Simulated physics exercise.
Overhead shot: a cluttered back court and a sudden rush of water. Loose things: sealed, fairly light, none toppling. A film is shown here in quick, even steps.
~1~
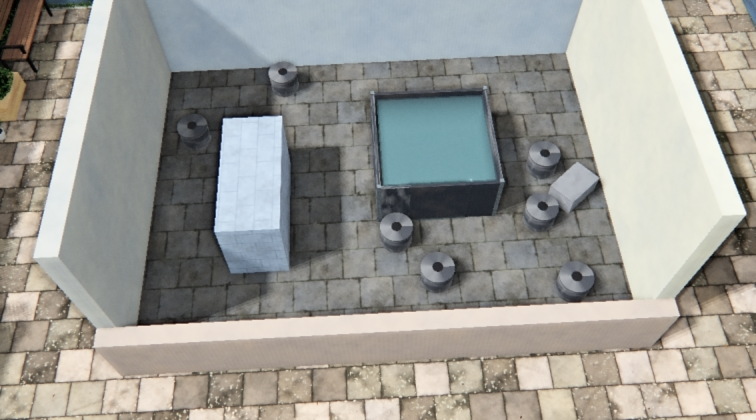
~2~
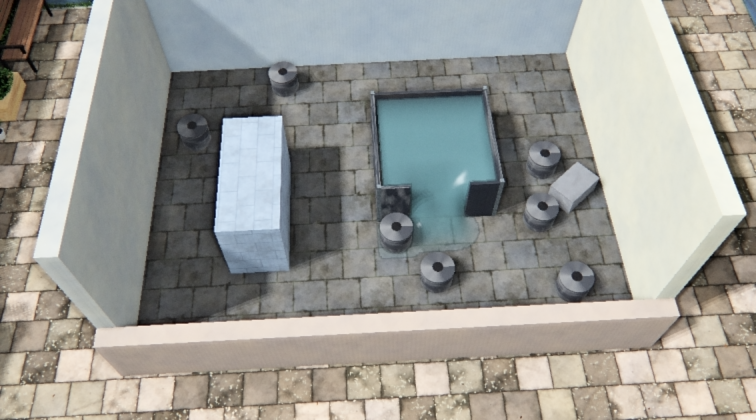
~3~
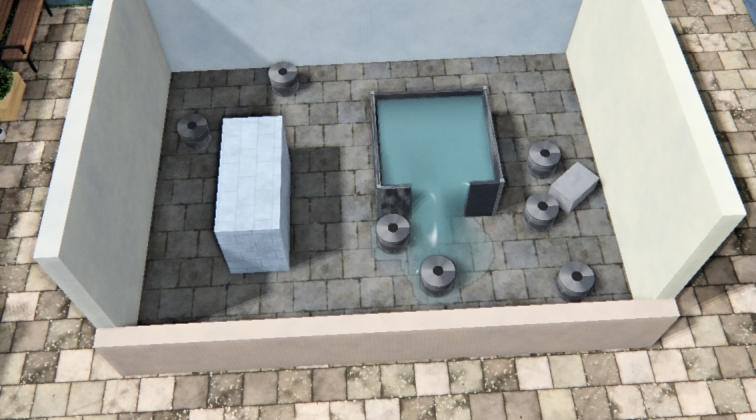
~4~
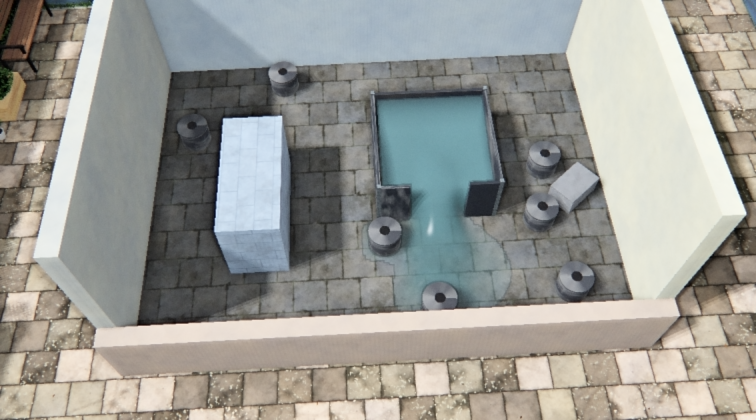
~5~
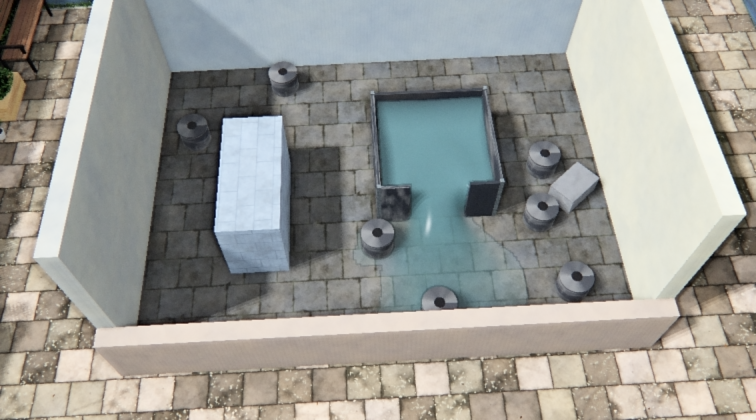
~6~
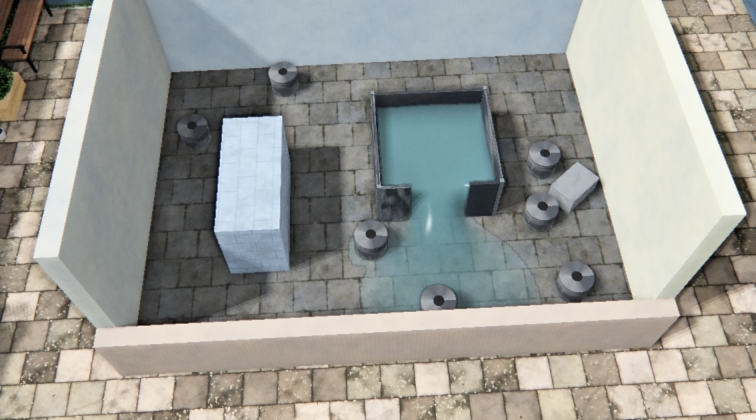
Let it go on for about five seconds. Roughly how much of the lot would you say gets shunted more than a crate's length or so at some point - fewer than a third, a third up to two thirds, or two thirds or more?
I would say two thirds or more.
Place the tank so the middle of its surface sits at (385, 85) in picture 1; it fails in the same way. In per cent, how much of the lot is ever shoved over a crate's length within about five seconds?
Estimate: Close to 90 per cent.
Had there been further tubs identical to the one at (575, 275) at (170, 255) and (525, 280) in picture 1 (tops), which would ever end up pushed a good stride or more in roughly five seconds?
Result by item: Gets dislodged / gets dislodged.
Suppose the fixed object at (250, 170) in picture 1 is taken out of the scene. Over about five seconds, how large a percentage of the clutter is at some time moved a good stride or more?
Roughly 80 in a hundred.
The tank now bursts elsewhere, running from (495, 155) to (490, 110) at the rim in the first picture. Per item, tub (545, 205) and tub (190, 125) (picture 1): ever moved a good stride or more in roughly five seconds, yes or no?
Travelled at least that, then travelled less.
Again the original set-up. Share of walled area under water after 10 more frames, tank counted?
35 per cent.
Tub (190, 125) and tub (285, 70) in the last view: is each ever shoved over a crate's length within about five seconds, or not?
At least that much, shy of that.
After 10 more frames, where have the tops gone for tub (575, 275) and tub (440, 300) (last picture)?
About (597, 207) and (312, 277).
A moment on, 2 of 8 are well off their spots; 1 afloat.
Next, 3 of 8 are well off their spots; 1 afloat.
Later, 5 of 8 are well off their spots; 2 afloat.
In the end, 6 of 8 are well off their spots, and 6 have been at some point; 2 afloat.
